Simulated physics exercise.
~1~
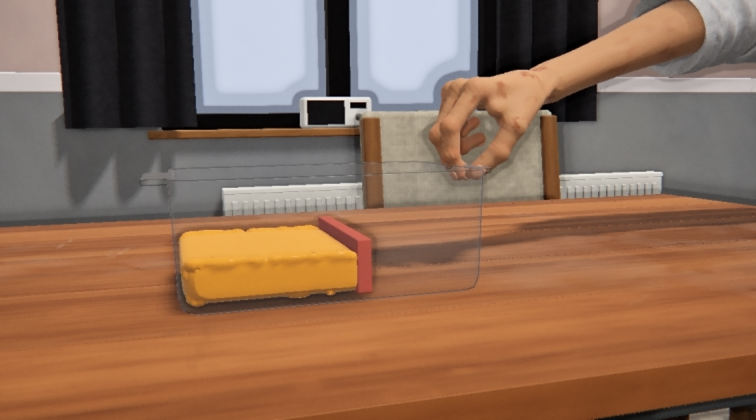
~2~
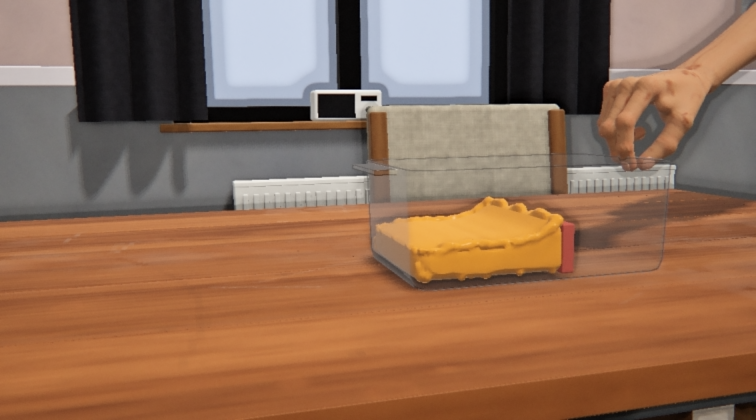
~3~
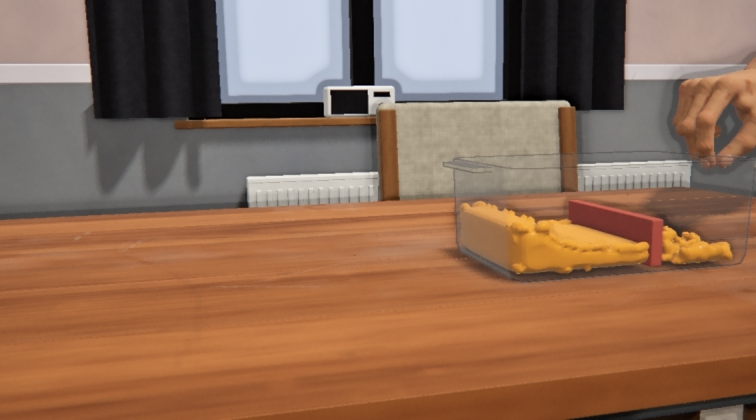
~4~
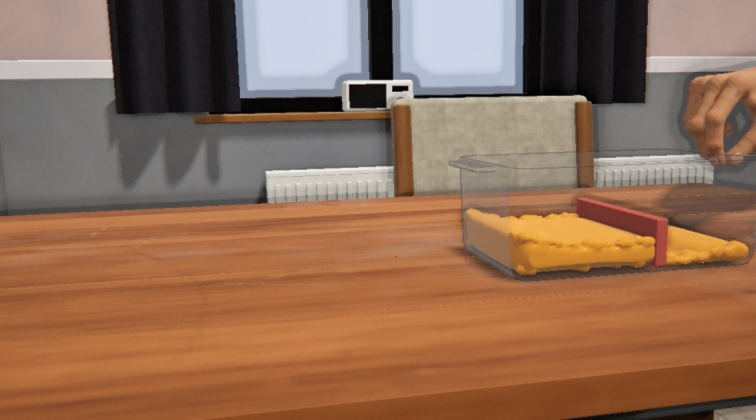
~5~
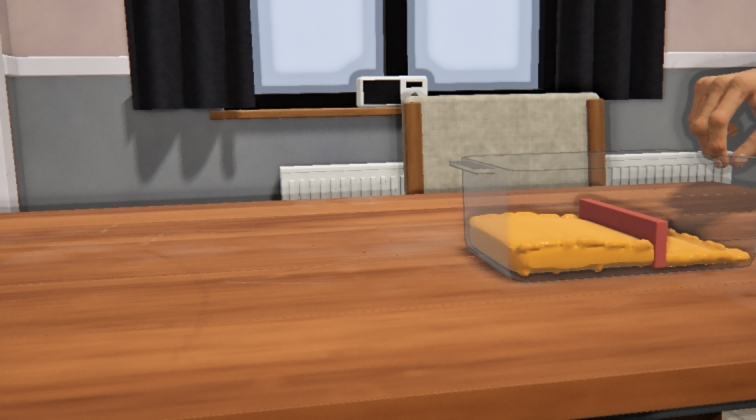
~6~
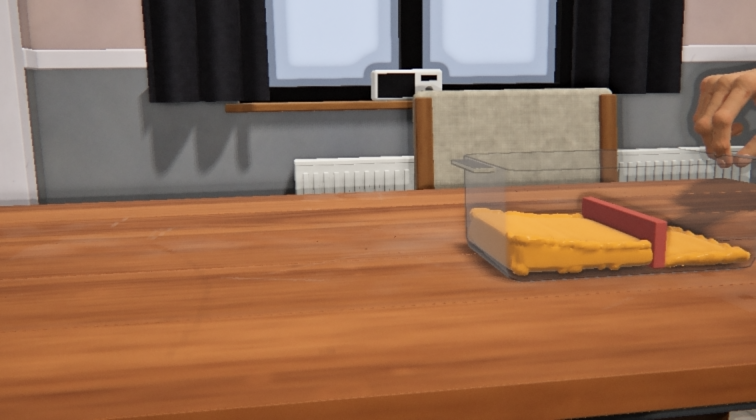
Orange liquid sloshing over a red divider as a hand pulls a clear box rightwards, then settling unevenly on both sides.
